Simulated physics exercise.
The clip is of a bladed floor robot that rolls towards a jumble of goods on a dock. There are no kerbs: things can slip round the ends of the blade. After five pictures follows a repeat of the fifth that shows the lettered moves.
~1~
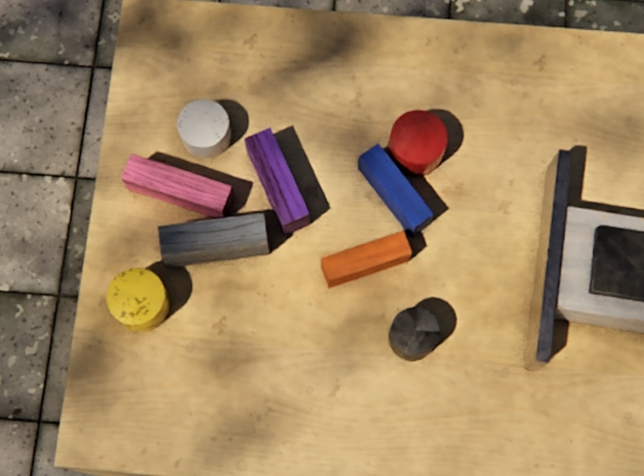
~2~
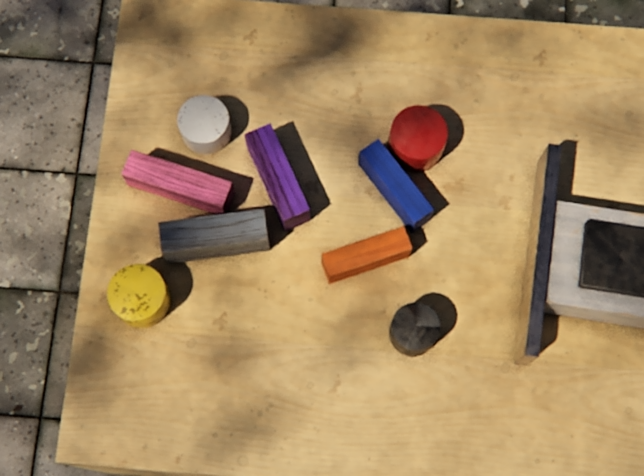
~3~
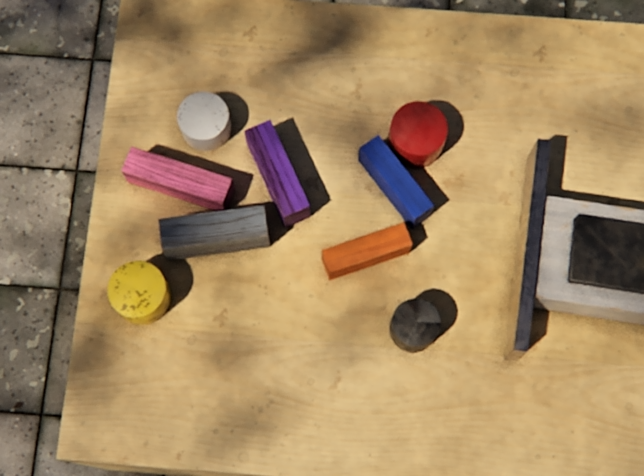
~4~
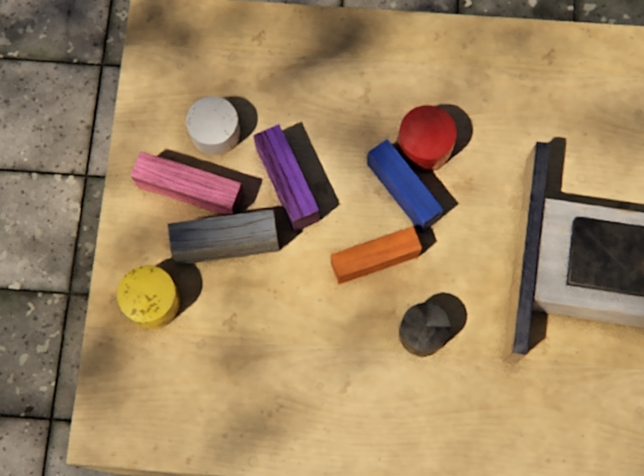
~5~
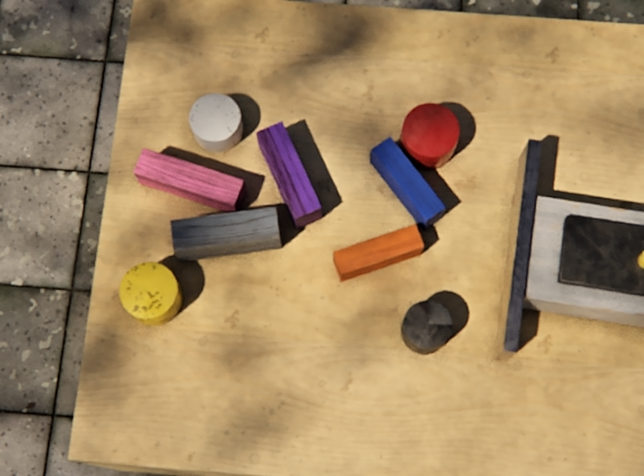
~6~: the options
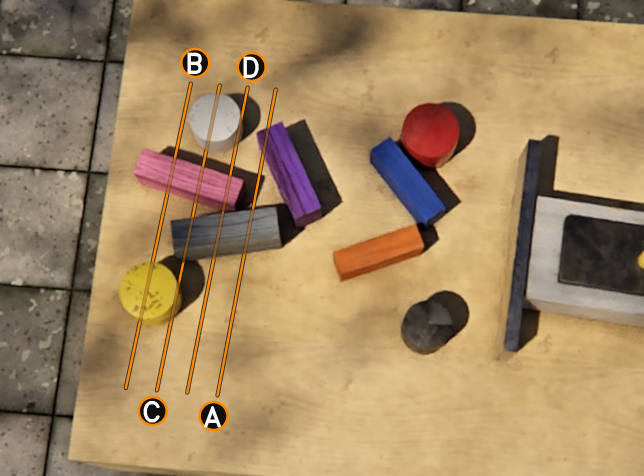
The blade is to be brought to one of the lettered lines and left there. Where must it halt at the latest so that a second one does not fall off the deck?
Line C.
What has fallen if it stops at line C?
The pink stick goes over.
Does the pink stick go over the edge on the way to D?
No.
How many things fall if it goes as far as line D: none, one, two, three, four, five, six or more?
The count is none.
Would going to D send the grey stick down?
By then, no.
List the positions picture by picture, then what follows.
Pink stick (179, 188); white canister (205, 129); blue stick (395, 191), in the first picture.
Robot (623, 260); yellow canister (140, 296), in the second picture.
Robot (613, 255); purple stick (278, 174), in the third picture.
Robot (612, 257); red canister (427, 139), in the fourth picture.
Robot (604, 255); pink stick (191, 182); white canister (217, 123); blue stick (407, 184), in the fifth picture.
On the copy, A at (248, 236); B at (160, 229); C at (190, 232); D at (219, 234).
On C. First, robot (481, 246); red canister (391, 121); black canister (357, 318).
Then, robot (360, 237); yellow canister (149, 299); pink stick (178, 179).
Finally, robot (266, 230); pink stick over the edge; grey stick (109, 248); one fallen.
By contrast, A is within the limit but short; B drops four; D is within the limit but short.
